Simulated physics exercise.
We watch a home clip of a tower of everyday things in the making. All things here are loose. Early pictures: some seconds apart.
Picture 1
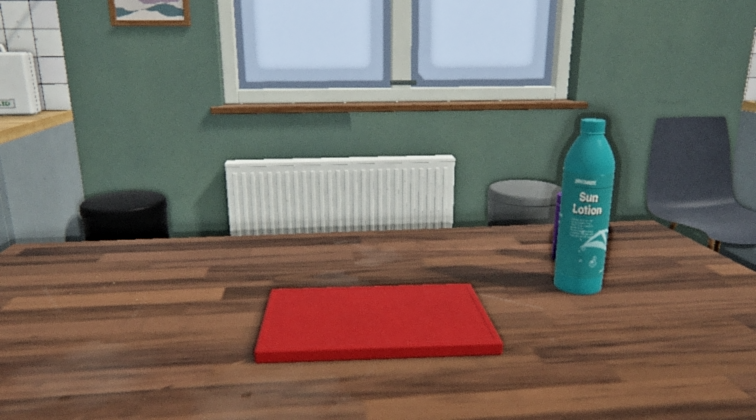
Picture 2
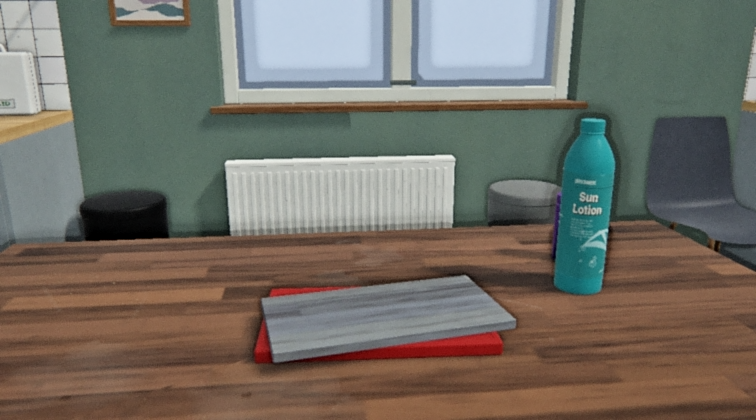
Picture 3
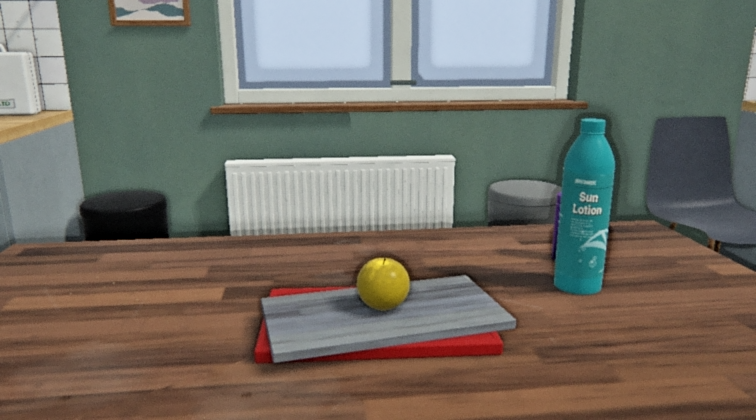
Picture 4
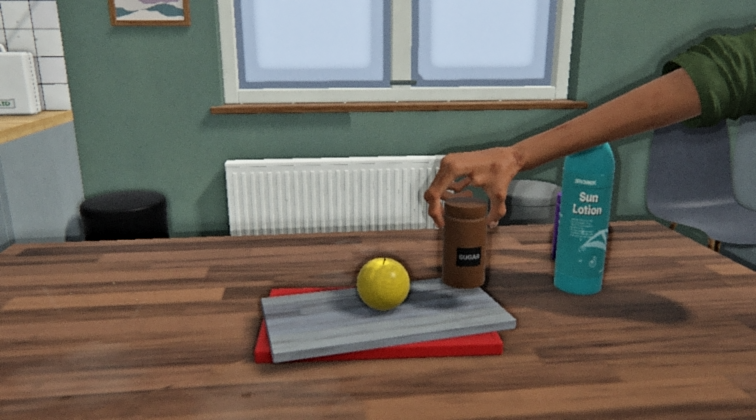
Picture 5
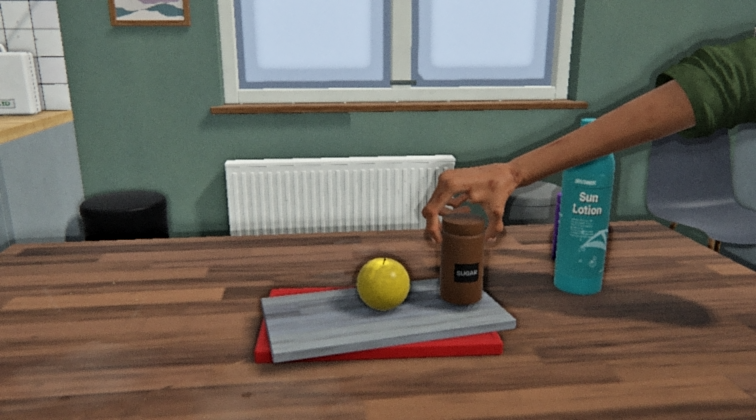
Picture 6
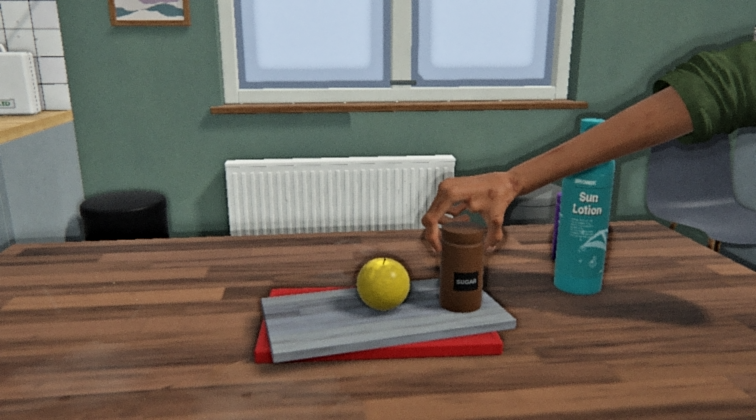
A hand lowers a brown jar onto the grey board, right of the yellow apple.
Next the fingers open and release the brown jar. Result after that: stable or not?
Stable.
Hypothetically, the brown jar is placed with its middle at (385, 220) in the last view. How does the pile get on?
Result: Pile toppled.
Then, 0.50 s after the last picture, nothing has stirred.
Then, 1.30 s after the last picture, brown jar resting near (462, 267).
Then, 2.50 s after the last picture, things are still on the move.
At rest, all 6 in place. Seen from the same camera at the end, brown jar near (462, 267). The pile stays up.
